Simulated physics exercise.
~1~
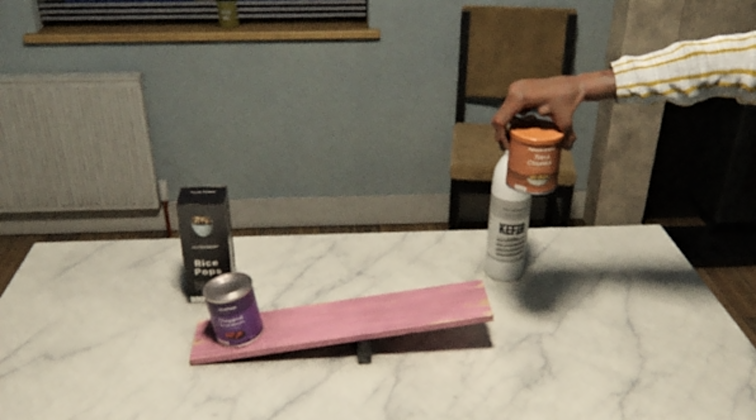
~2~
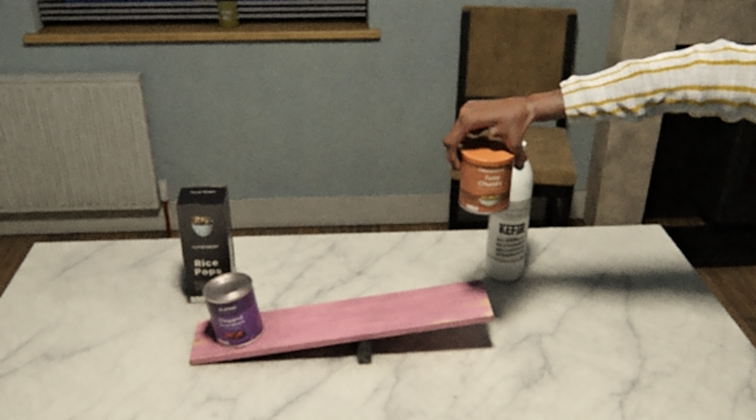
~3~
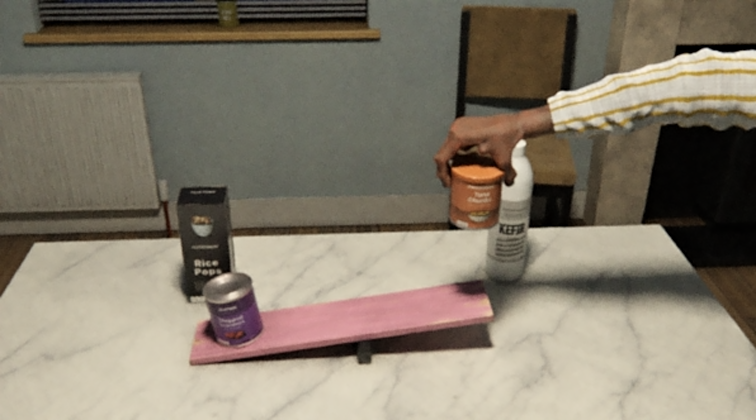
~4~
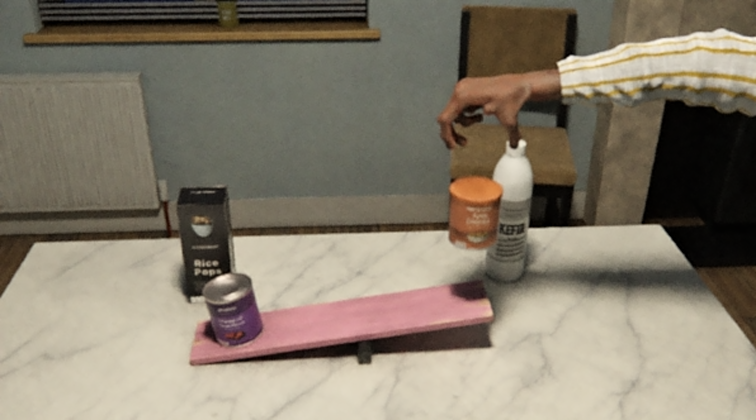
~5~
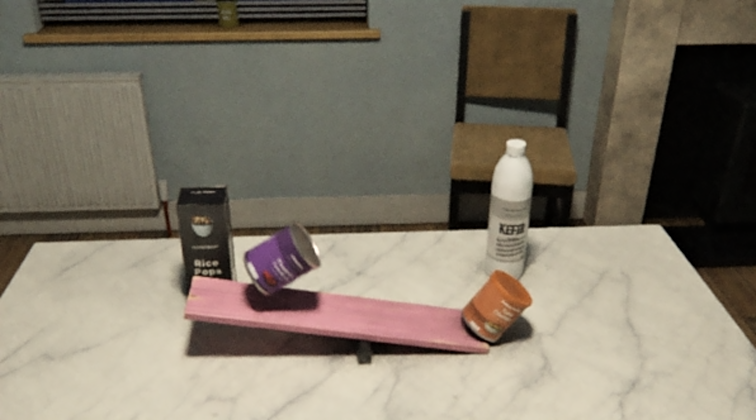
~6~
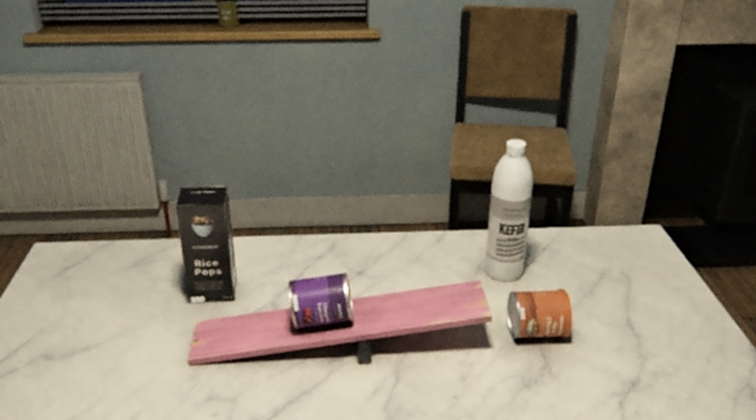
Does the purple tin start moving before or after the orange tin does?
The purple tin starts moving after the orange tin. The hand is already carrying the orange tin leftward while the purple tin sits still, and the purple tin only moves once the plank tips.
